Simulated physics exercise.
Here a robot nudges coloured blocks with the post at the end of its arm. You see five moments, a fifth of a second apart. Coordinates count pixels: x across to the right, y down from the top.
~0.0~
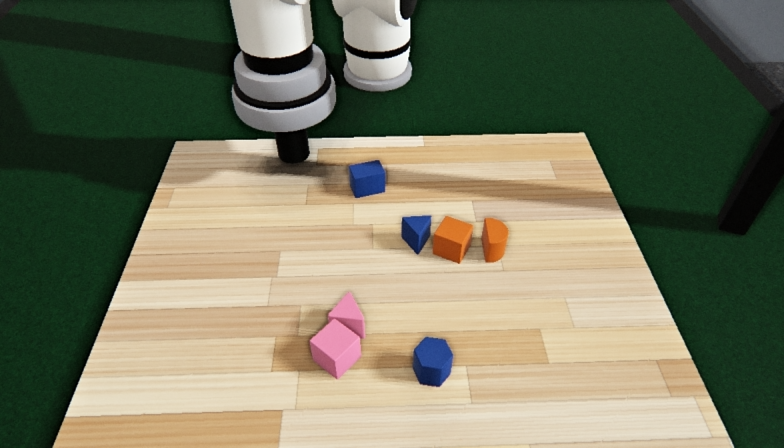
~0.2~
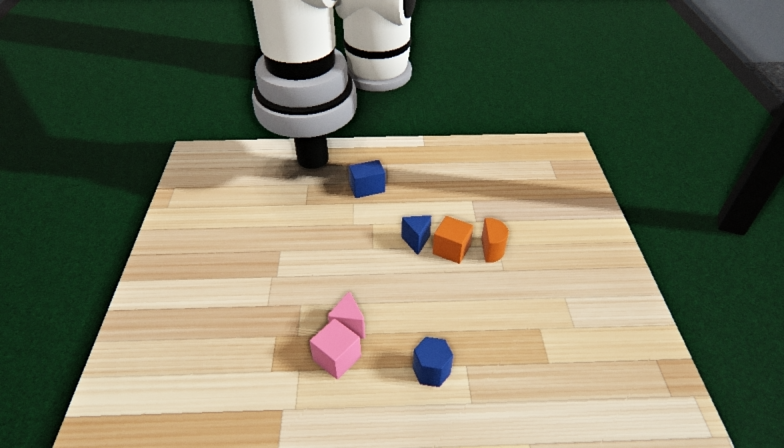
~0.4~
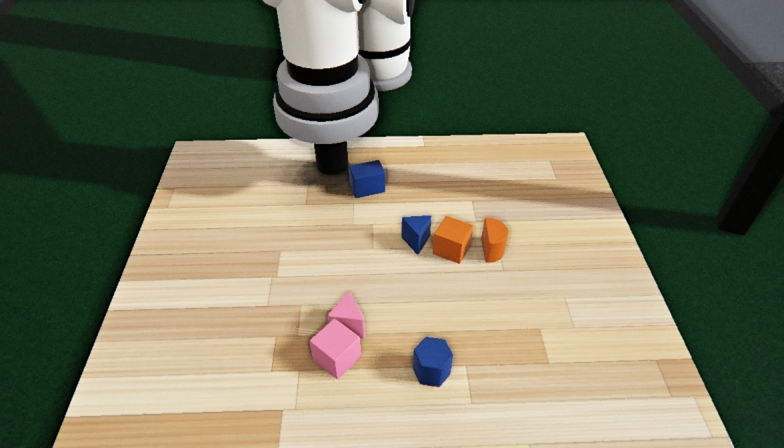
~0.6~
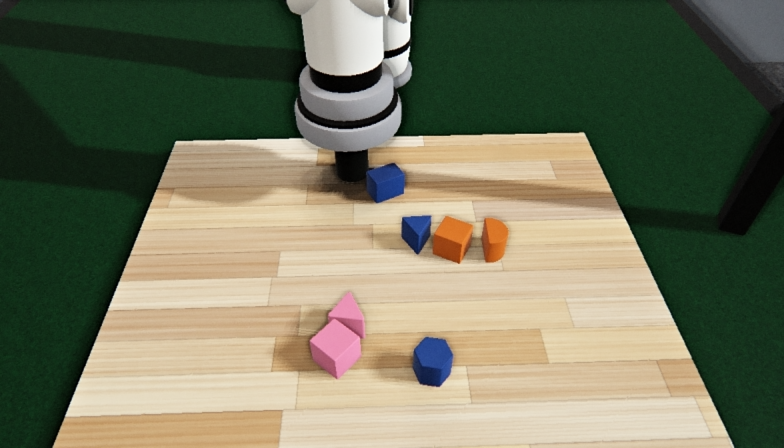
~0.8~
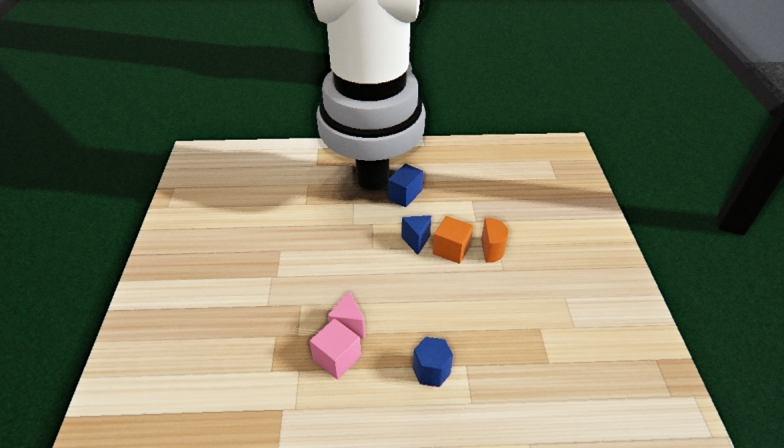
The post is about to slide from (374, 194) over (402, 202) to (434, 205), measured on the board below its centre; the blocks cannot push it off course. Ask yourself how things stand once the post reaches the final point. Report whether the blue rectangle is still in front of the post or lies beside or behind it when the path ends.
It is still there in front.
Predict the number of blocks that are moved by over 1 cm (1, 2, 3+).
It's going to be one.
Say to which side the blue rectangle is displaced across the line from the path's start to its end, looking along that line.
Towards the left-hand side.
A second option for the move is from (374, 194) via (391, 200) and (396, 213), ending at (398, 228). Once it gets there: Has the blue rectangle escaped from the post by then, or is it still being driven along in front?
It slips away.
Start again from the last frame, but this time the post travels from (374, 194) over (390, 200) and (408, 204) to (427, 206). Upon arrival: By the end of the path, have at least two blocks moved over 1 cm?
No, it doesn't check out.
On the path given first. Halfway along, post (403, 189); blue rectangle (429, 176), turned 60° anticlockwise.
At the end, post (435, 191); blue rectangle (457, 173), turned 85° anticlockwise; blue triangle unmoved.
